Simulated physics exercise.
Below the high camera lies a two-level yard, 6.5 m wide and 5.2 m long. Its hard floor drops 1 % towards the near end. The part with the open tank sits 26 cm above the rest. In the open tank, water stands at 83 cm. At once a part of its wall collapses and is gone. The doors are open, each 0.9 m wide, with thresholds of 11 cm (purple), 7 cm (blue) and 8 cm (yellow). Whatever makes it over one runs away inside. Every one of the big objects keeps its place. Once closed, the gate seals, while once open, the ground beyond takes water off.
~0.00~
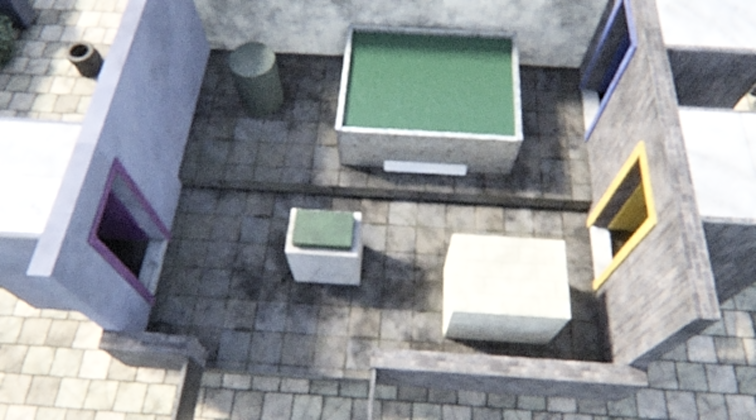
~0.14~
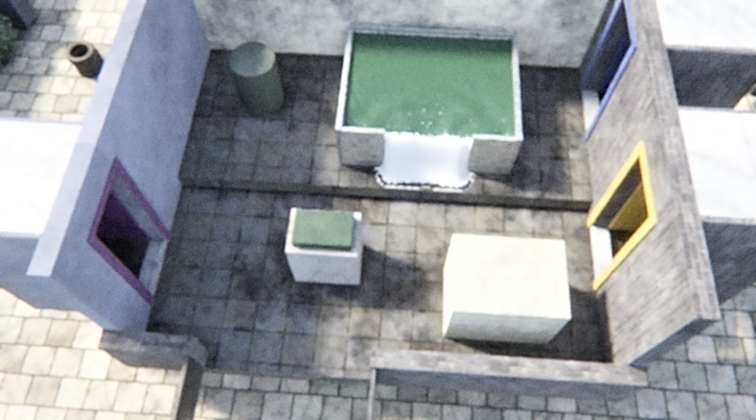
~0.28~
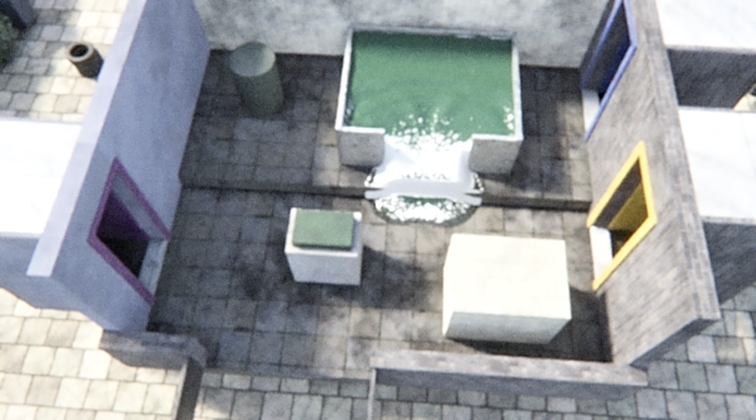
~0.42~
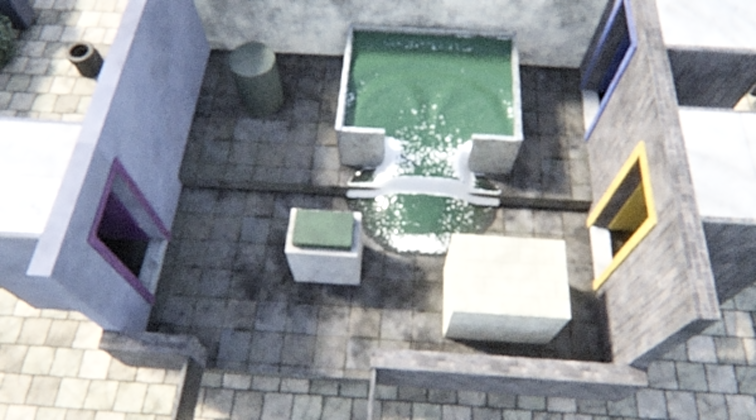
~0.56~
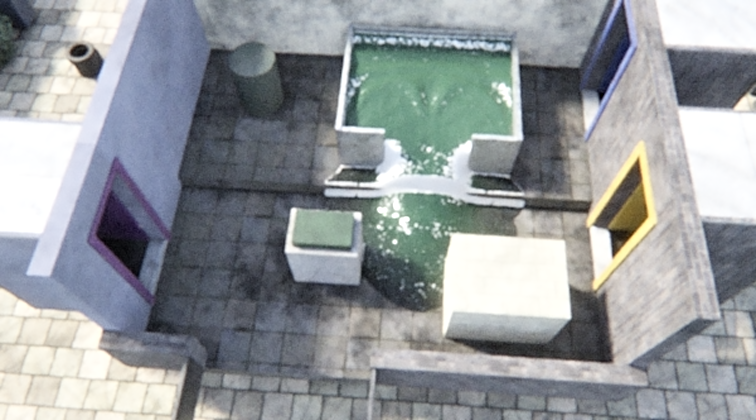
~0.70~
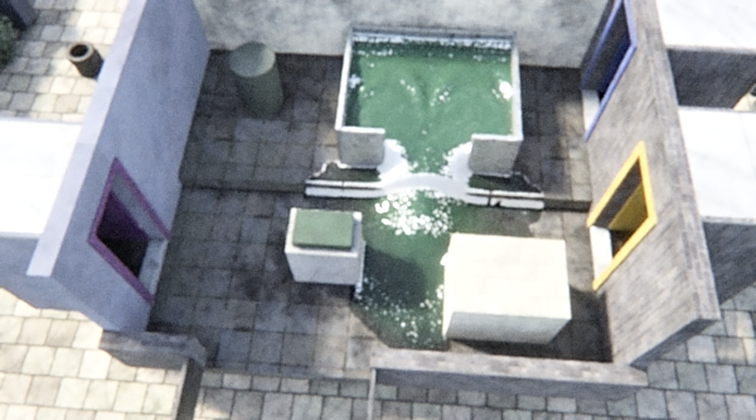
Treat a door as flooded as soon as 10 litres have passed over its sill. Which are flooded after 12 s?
Looks like the purple door stays in the clear. Looks like the blue door stays in the clear. Looks like the yellow door takes on too much.
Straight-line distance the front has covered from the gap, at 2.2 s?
4.2 m.
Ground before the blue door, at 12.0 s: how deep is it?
I'd put it near 0.5 cm.
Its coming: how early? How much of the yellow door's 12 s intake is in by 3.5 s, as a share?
It comes to about 45 per cent.
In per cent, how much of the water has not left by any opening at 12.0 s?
Share still there: About 42 %.
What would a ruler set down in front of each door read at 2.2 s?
Depths (cm): Purple = 3; blue = 0; yellow = 18.
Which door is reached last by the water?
It is the blue one.
After 1.4 s water covers 30 % of the floor and is deepest (60 cm) near (412, 364); purple door not reached, blue door not reached, yellow door 14 cm at the sill, 3 L in.
After 2.2 s water covers 45 % of the floor and is deepest (50 cm) near (386, 363); purple door not reached, blue door not reached, yellow door 18 cm at the sill, 108 L in.
After 3.5 s water covers 55 % of the floor and is deepest (36 cm) near (596, 377); purple door 10 cm at the sill, 0 L in, blue door not reached, yellow door 16 cm at the sill, 253 L in.
After 7.0 s water covers 60 % of the floor and is deepest (22 cm) near (580, 213); purple door 9 cm at the sill, 4 L in, blue door 1 cm at the sill, 0 L in, yellow door 19 cm at the sill, 454 L in.
After 12.0 s water covers 60 % of the floor and is deepest (15 cm) near (596, 377); purple door 7 cm at the sill, 4 L in, blue door 1 cm at the sill, 0 L in, yellow door 13 cm at the sill, 551 L in.
